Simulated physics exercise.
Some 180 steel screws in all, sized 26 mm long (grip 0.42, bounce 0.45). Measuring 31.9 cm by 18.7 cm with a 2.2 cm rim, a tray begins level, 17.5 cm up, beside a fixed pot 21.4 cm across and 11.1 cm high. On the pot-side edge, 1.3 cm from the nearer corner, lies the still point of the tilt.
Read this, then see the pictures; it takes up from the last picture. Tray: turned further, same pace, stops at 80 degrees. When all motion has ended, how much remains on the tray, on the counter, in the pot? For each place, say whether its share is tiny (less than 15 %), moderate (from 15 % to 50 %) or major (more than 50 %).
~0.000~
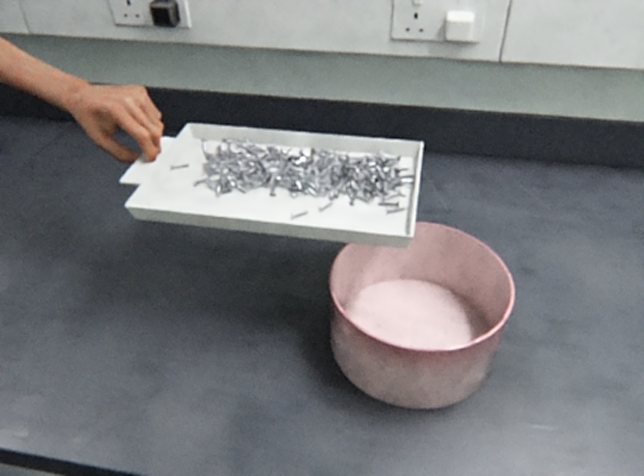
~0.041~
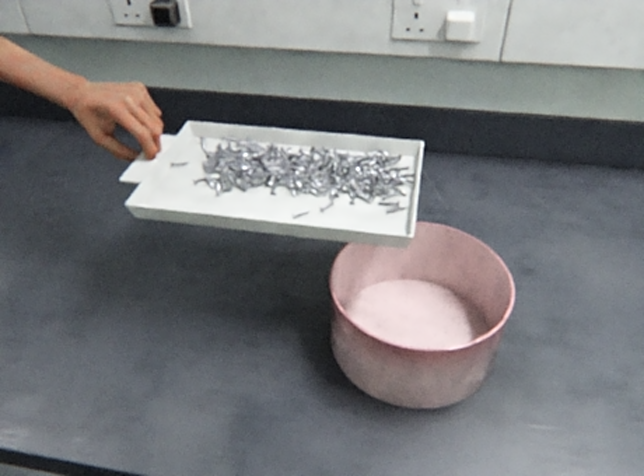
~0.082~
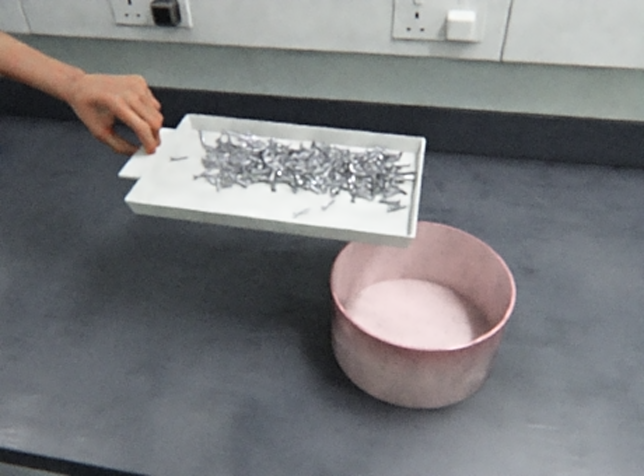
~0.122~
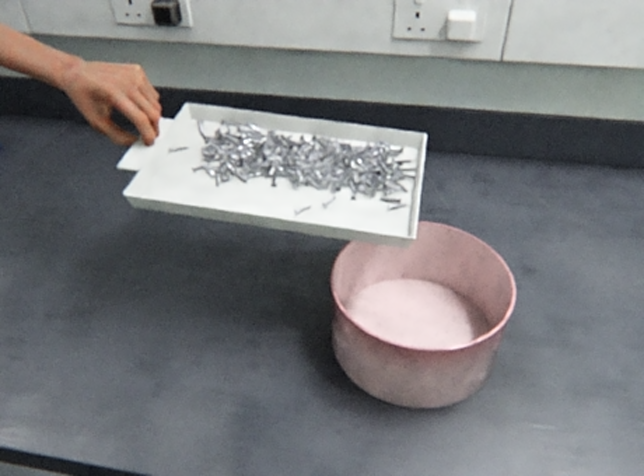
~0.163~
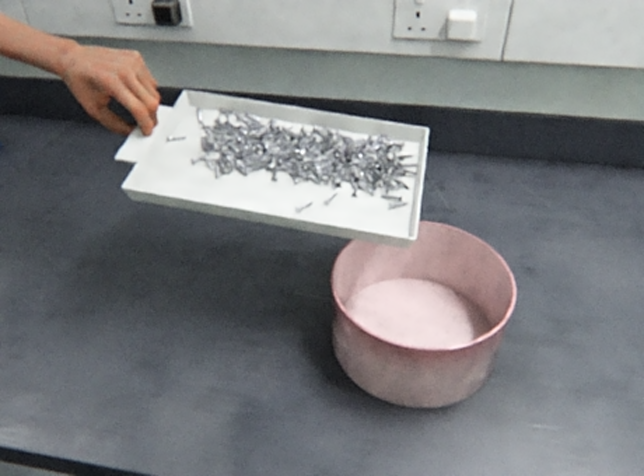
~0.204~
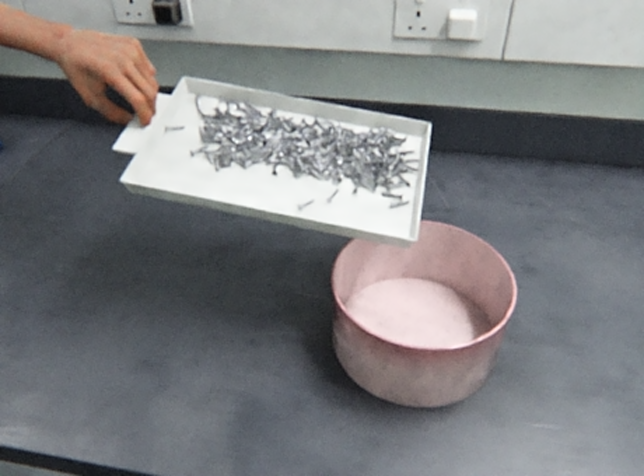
Shares - tray: Tiny, counter: Tiny, pot: Major.
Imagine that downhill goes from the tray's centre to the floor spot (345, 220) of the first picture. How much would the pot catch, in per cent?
My best guess is some 95 per cent.
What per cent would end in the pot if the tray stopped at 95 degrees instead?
I'd say close to 90 percent.
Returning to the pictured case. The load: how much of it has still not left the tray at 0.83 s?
About 80%.
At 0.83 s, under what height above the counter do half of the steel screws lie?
Height: Around 20 cm.
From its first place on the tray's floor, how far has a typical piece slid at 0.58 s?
Displacement on the tray: Roughly 6 cm.
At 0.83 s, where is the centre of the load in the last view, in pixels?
Around (396, 236).
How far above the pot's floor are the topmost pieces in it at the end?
Height: Approx. 3.0 cm.
After 0.58 s, tilt 46 degrees; the tray holds 100 %, the pot 0 %.
After 0.83 s, tilt 67 degrees; the tray holds 80 %, the pot 5 %.
After 1.18 s, tilt 80 degrees; the tray holds 10 %, the pot 80 %.
In the end, at 2.3 s, tray 5 %, counter 5 %, pot 90 %.
